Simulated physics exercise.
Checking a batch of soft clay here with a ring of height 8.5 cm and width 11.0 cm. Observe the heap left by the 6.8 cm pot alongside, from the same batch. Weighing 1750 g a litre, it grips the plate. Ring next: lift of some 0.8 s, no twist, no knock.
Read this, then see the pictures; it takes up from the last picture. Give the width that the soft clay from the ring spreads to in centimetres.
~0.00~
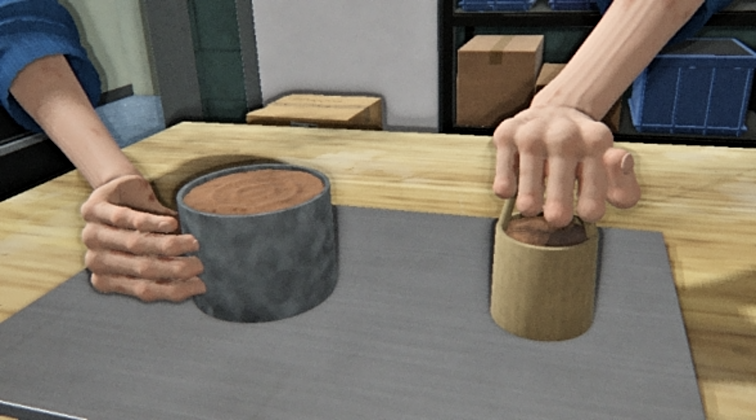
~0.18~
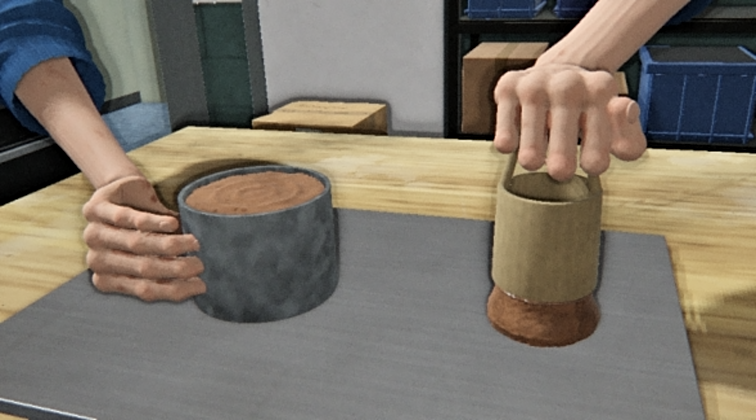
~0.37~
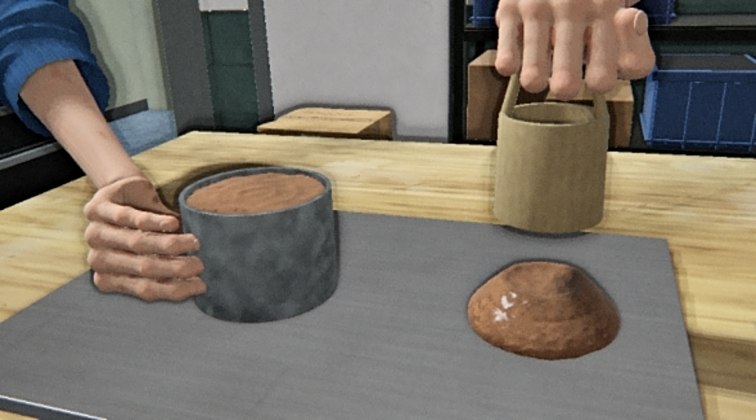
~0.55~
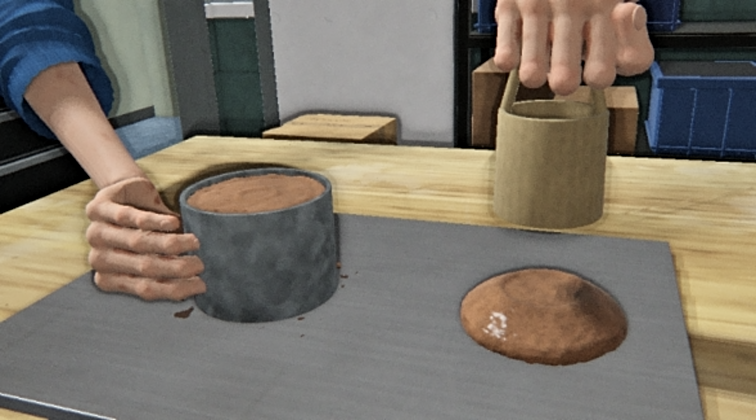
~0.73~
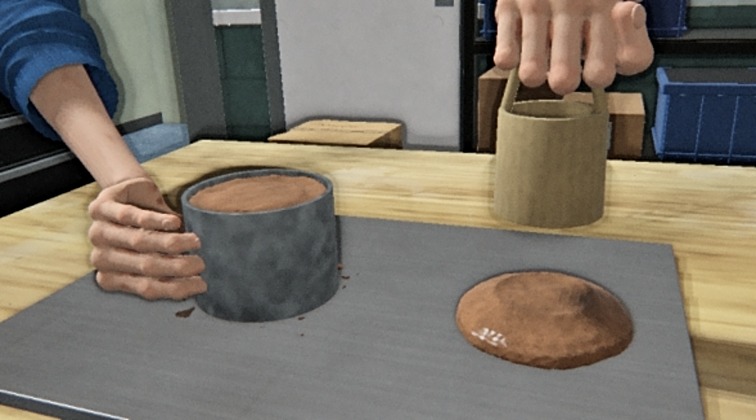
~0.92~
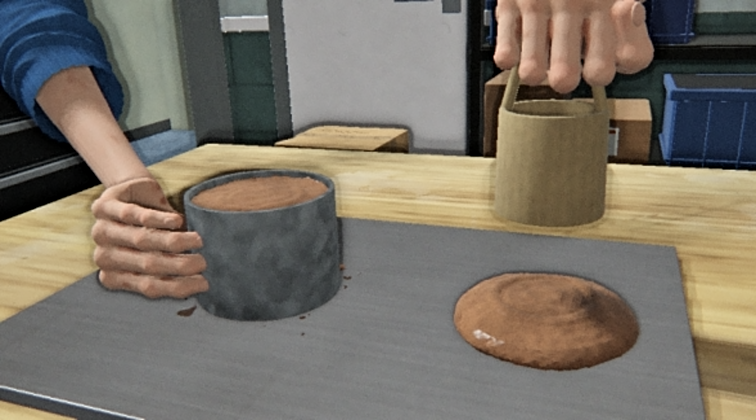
It comes to around 24.6 cm.
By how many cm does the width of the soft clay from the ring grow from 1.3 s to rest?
I'd say about 7.5 cm.
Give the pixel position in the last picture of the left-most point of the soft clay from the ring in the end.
The pixel is about (113, 320).
By 1.1 s, the ring is up 1.7 cm; the soft clay has come down 0.3 cm to 8.2 cm and is 12 cm wide.
By 1.3 s, the ring is up 5.0 cm; the soft clay has come down 3.1 cm to 5.4 cm and is 17 cm wide.
By 1.5 s, the ring is up 8.4 cm; the soft clay has come down 4.9 cm to 3.6 cm and is 20 cm wide.
By 1.8 s, the ring is clear; the soft clay has come down 5.5 cm to 3.0 cm and is 22 cm wide.
By 3.7 s, at rest, the ring is clear; the soft clay has come down 5.8 cm to 2.7 cm and is 25 cm wide.
